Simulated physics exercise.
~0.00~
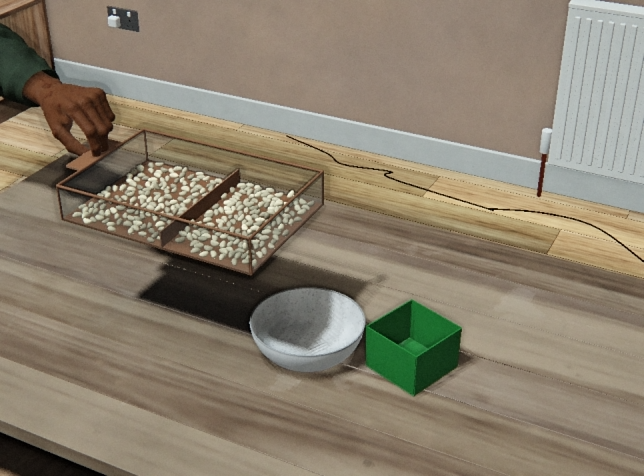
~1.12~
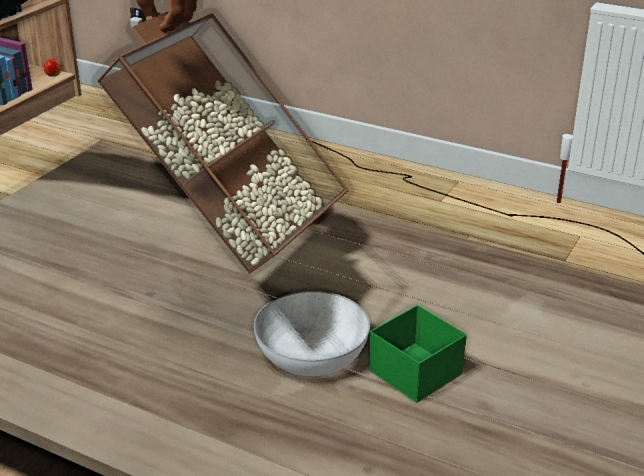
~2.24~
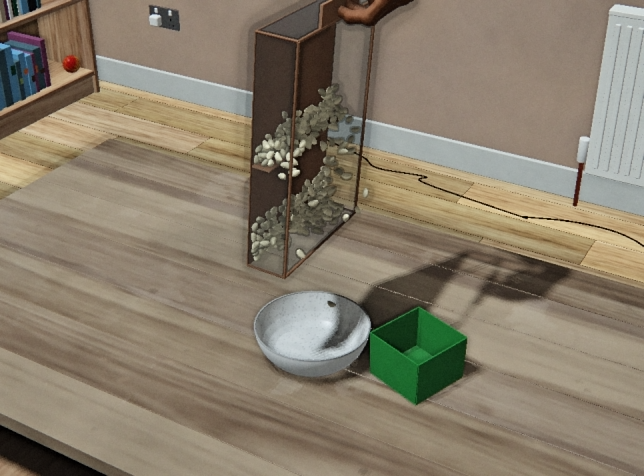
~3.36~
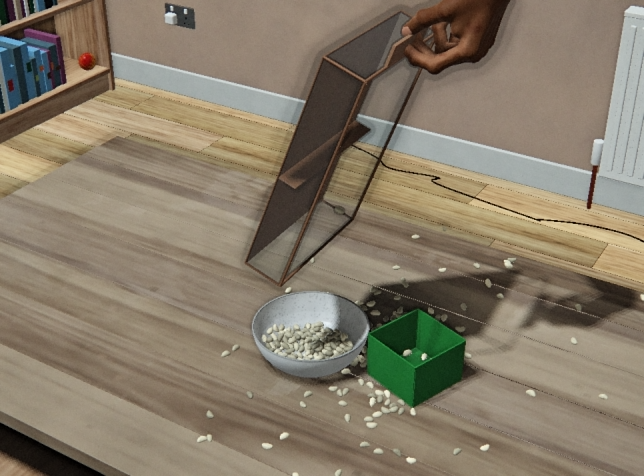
A hand at the upper left holds a clear-sided brown drawer tray of white beans above a wooden tabletop, seen from above at an angle, with a wall socket and radiator behind. A white bowl stands below, with a green square tin close to its right. The hand lifts and tips the tray steeply, and the beans slide towards its lower end. As it tilts past upright, the beans pour out. Many land in the bowl, while others scatter across the table and a few reach the tin, leaving the tray looking almost empty.
